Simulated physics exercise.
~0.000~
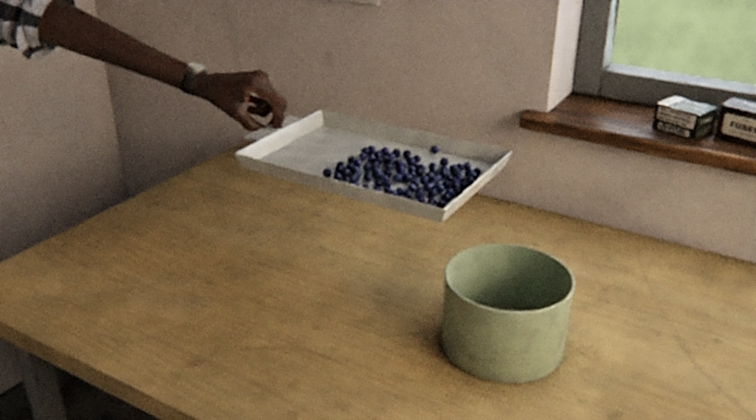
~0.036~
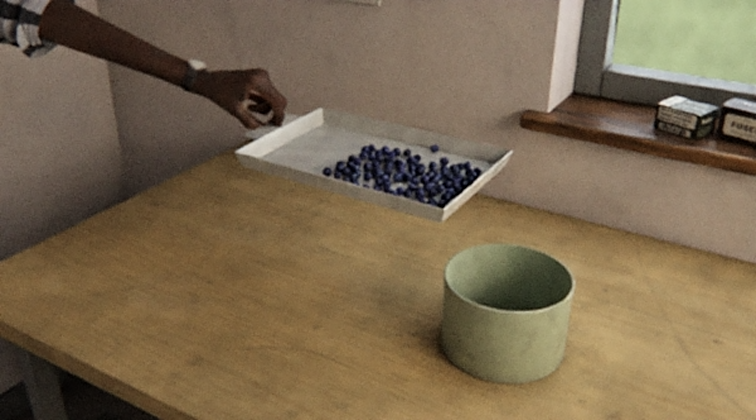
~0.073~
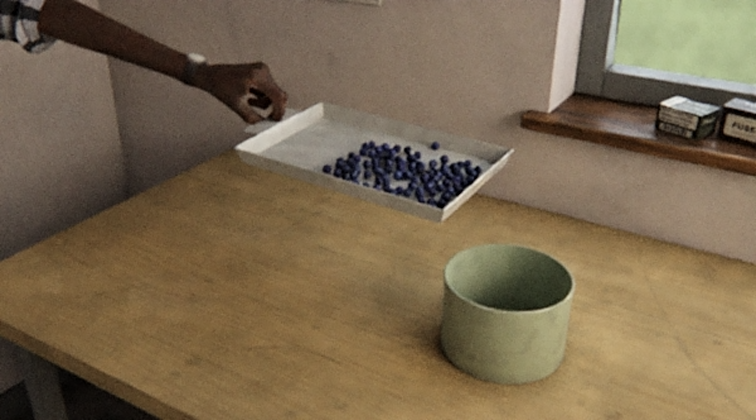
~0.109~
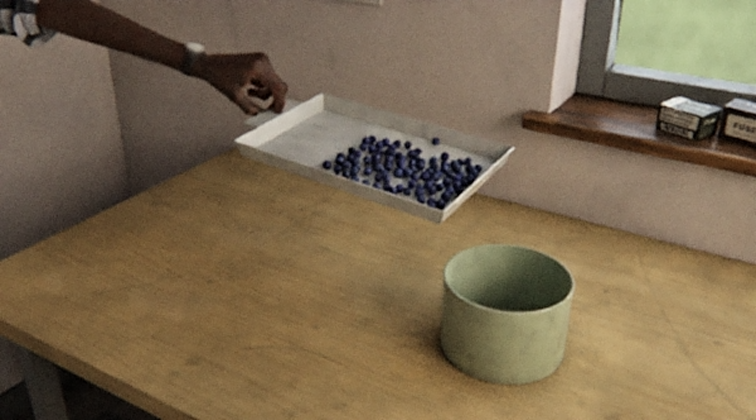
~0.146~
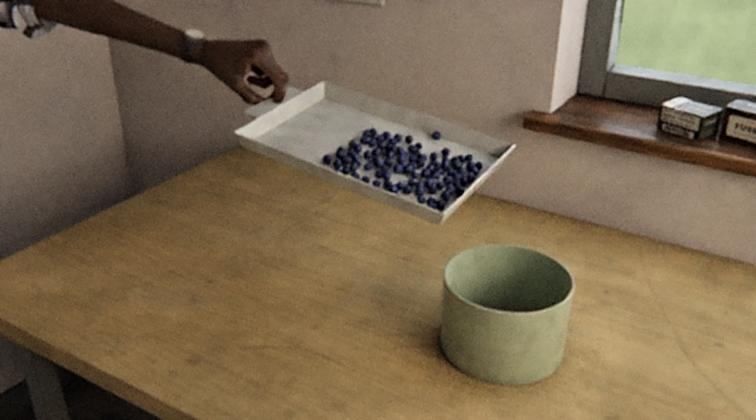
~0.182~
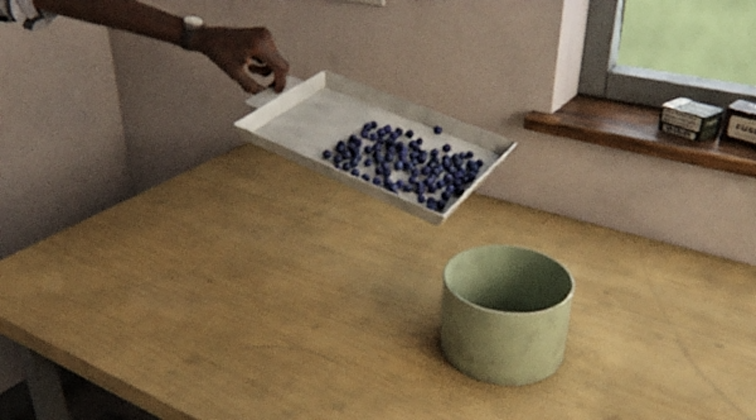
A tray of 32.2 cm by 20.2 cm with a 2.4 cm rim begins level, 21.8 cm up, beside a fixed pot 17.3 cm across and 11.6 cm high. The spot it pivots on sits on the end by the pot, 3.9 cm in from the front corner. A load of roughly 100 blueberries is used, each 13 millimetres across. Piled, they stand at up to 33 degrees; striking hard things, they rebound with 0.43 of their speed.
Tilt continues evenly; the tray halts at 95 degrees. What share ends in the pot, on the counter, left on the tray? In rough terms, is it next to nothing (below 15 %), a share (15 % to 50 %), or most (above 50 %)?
Roughly: Pot: A share, counter: Most, left on the tray: Next to nothing.
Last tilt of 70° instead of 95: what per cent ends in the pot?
I'd put it at close to 0 per cent.
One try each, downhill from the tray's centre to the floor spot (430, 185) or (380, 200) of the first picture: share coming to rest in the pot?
First try: About 80 percent; second try: About 0 percent.
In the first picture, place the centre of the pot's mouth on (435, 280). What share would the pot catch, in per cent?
About 65 per cent.
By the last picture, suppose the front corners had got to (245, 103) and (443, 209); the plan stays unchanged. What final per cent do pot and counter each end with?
Pot: 75, counter: 25.
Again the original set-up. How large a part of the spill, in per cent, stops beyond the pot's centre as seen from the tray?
Estimate: Roughly 50 per cent of the pieces.
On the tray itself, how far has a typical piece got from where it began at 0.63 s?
By then it sits near 5 cm from where it began.
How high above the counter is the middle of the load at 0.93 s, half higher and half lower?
Roughly 28 cm.
After 0.63 s, tilt 51 degrees; the tray holds 100 %, the pot 0 %.
After 0.93 s, tilt 78 degrees; the tray holds 100 %, the pot 0 %.
After 1.33 s, tilt 95 degrees; the tray holds 10 %, the pot 20 %.
At rest (2.4 s), pot 25 %, counter 75 %, tray 0 %.
